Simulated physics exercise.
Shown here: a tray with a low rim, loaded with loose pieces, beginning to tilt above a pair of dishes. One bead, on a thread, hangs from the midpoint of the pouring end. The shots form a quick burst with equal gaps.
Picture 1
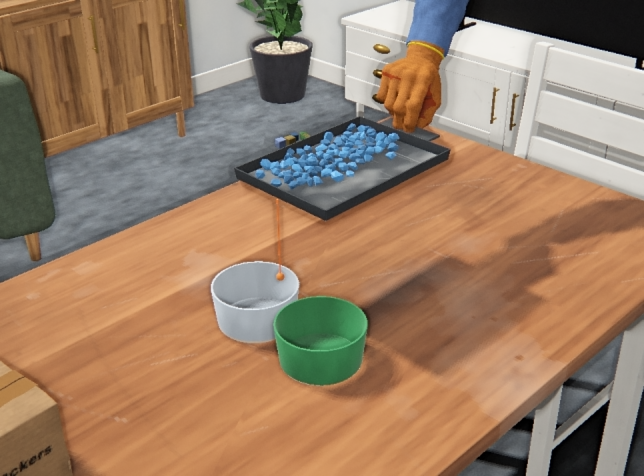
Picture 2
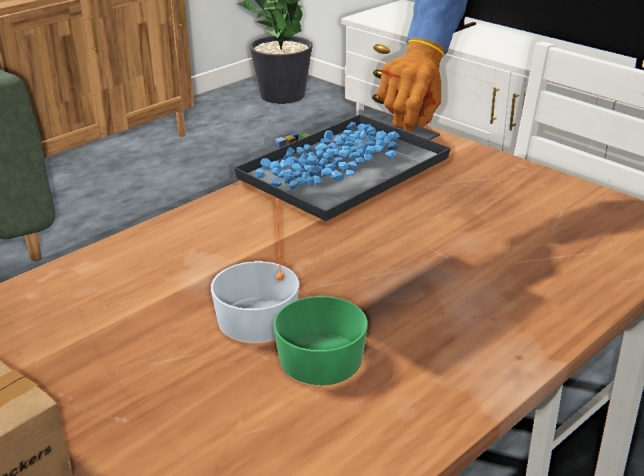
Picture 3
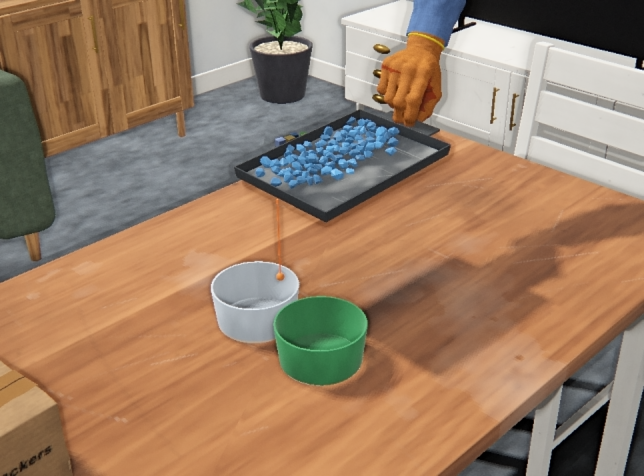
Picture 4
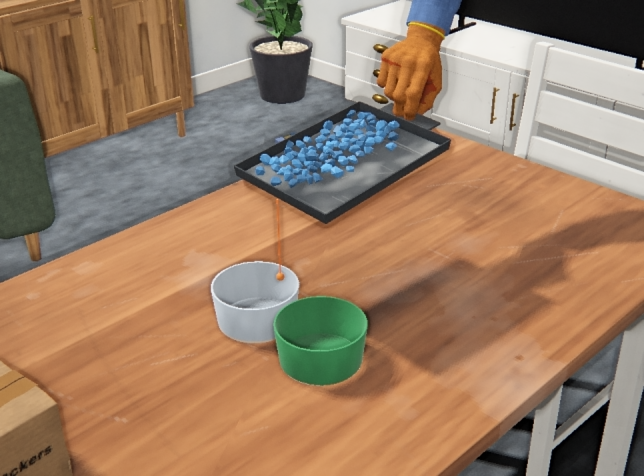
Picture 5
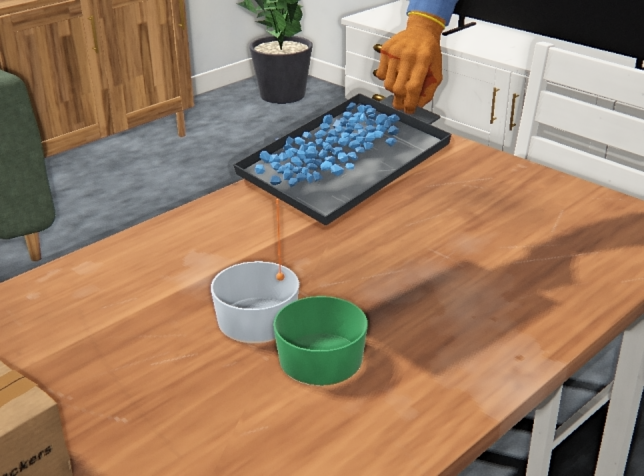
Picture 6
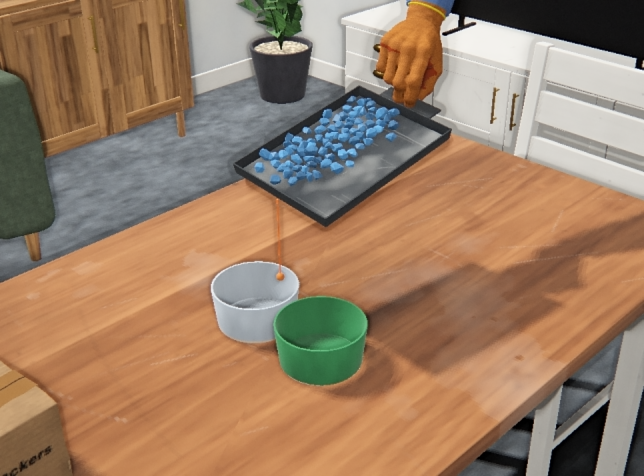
In the video, a gloved hand behind a dark, low-rimmed tray of blue stones rises slightly as the tray gradually tilts, its far side lifting, above a white dish and a green dish on a wooden table.
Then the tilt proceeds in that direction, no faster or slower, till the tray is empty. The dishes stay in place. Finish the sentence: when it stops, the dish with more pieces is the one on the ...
Right.
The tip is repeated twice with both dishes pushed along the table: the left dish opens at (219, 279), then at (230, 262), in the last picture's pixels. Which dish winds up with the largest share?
In the first try it's the right-side dish, and in the second it's the right-side dish.
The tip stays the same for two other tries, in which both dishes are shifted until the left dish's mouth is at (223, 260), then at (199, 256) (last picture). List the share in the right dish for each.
The first gives 30 %, the second 10 %.
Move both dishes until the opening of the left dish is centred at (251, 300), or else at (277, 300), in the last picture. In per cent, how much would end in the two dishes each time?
First 70 %, then 80 %.
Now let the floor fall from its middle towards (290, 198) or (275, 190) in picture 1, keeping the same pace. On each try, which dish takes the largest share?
The first tilt favours the dish to the left, the second the dish to the left.
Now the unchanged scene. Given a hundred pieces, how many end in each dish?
Left dish near 0 in a hundred; right dish near 100.
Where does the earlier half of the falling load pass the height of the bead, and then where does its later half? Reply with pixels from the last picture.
I'd say close to (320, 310) at first and close to (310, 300) later on.
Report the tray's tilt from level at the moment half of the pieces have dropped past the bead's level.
Roughly 100 degrees of tilt.
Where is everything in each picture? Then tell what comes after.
In the first picture, corners of the pouring end at (237, 168) and (326, 209), level; middle of the load at (327, 158), aquarium stones; left dish at (223, 318); right dish at (288, 359); bead on its thread at (280, 277).
In the second picture, corners of the pouring end at (237, 168) and (326, 210), level; middle of the load at (327, 157).
In the third picture, corners of the pouring end at (236, 167) and (326, 211), tipped barely, lowest at the right corner; middle of the load at (327, 154).
In the fourth picture, corners of the pouring end at (236, 165) and (326, 213), tipped a little, lowest at the right corner; middle of the load at (327, 151).
In the fifth picture, corners of the pouring end at (236, 164) and (325, 215), tipped a little, lowest at the right corner; middle of the load at (327, 147).
In the sixth picture, corners of the pouring end at (235, 163) and (325, 217), tipped a little, lowest at the right corner; middle of the load at (327, 143); left dish at (223, 318); right dish at (288, 359).
Soon, tray tipped steeply; nearly all on the tray; a stray few in the air.
A while on, tray tipped right over; about two thirds on the tray; about a third in the right dish; a small part in the air.
Towards the end, tray tipped past a quarter turn; nearly all in the right dish; a stray few in the left dish; a stray few outside both.
Finally, tray tipped past a quarter turn; nearly all in the right dish; a stray few in the left dish; a stray few outside both.
